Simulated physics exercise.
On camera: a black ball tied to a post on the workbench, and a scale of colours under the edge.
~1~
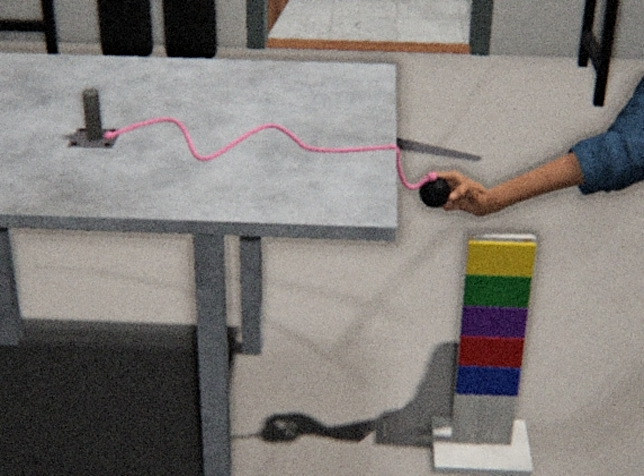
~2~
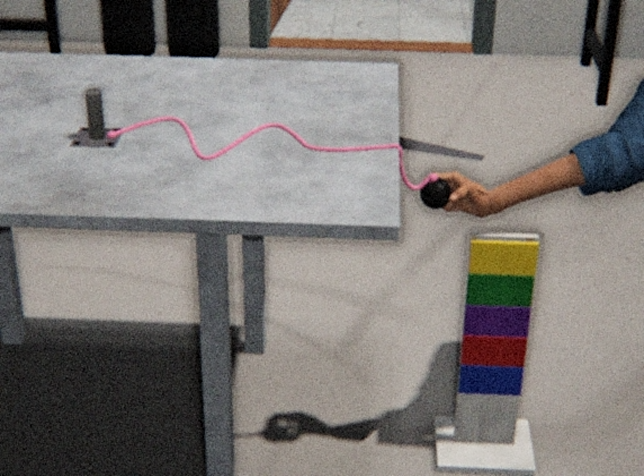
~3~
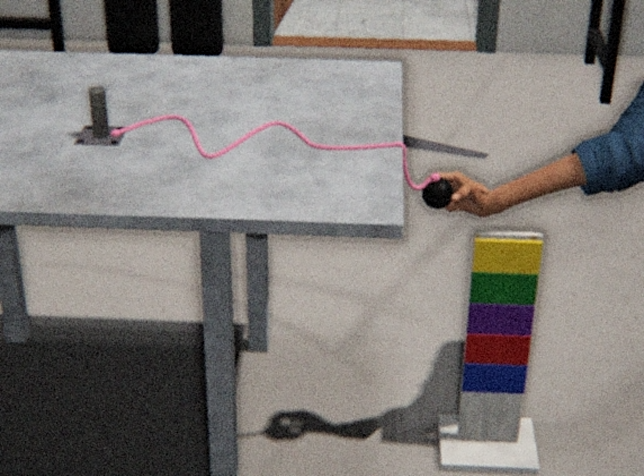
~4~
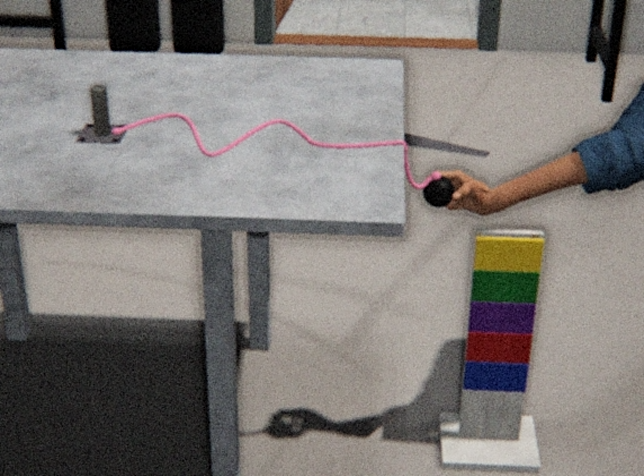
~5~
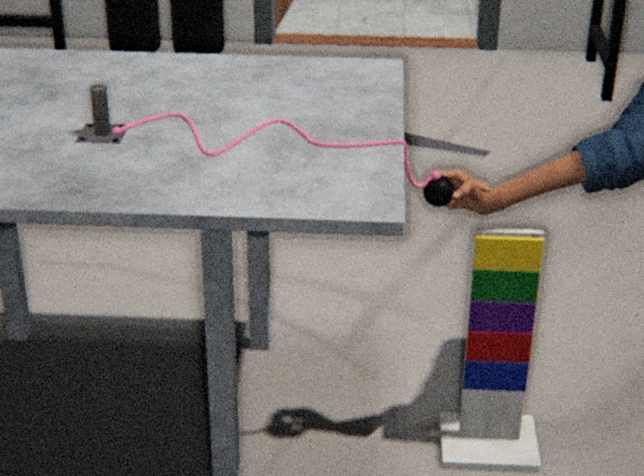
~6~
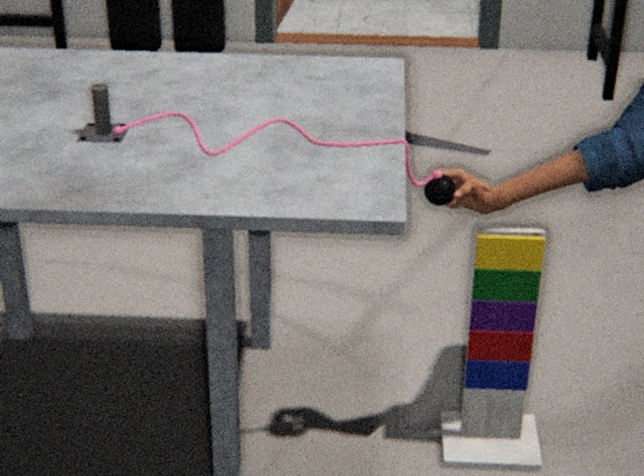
A hand holds a black ball on a pink cord beside the workbench, barely moving.
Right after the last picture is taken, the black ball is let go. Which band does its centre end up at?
Red.
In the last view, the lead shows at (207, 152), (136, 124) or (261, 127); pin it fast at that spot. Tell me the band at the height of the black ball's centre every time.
It would be green; red; yellow.
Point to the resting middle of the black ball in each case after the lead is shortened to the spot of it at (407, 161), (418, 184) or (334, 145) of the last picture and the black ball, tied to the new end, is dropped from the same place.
In turn, (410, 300) for the first, (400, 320) for the second and (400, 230) for the third.
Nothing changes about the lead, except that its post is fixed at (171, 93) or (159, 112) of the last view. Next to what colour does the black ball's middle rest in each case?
Blue; blue.
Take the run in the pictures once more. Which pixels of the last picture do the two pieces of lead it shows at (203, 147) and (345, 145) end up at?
To (276, 137) for the first and to (402, 226) for the second.
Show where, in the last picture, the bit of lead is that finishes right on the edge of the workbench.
(287, 122), give or take.
Soon after, ball near (423, 306); level with purple.
Then, ball near (372, 351); level with red.
Further on, ball near (411, 348); level with red.
At rest, ball near (392, 351); level with red. The red one.
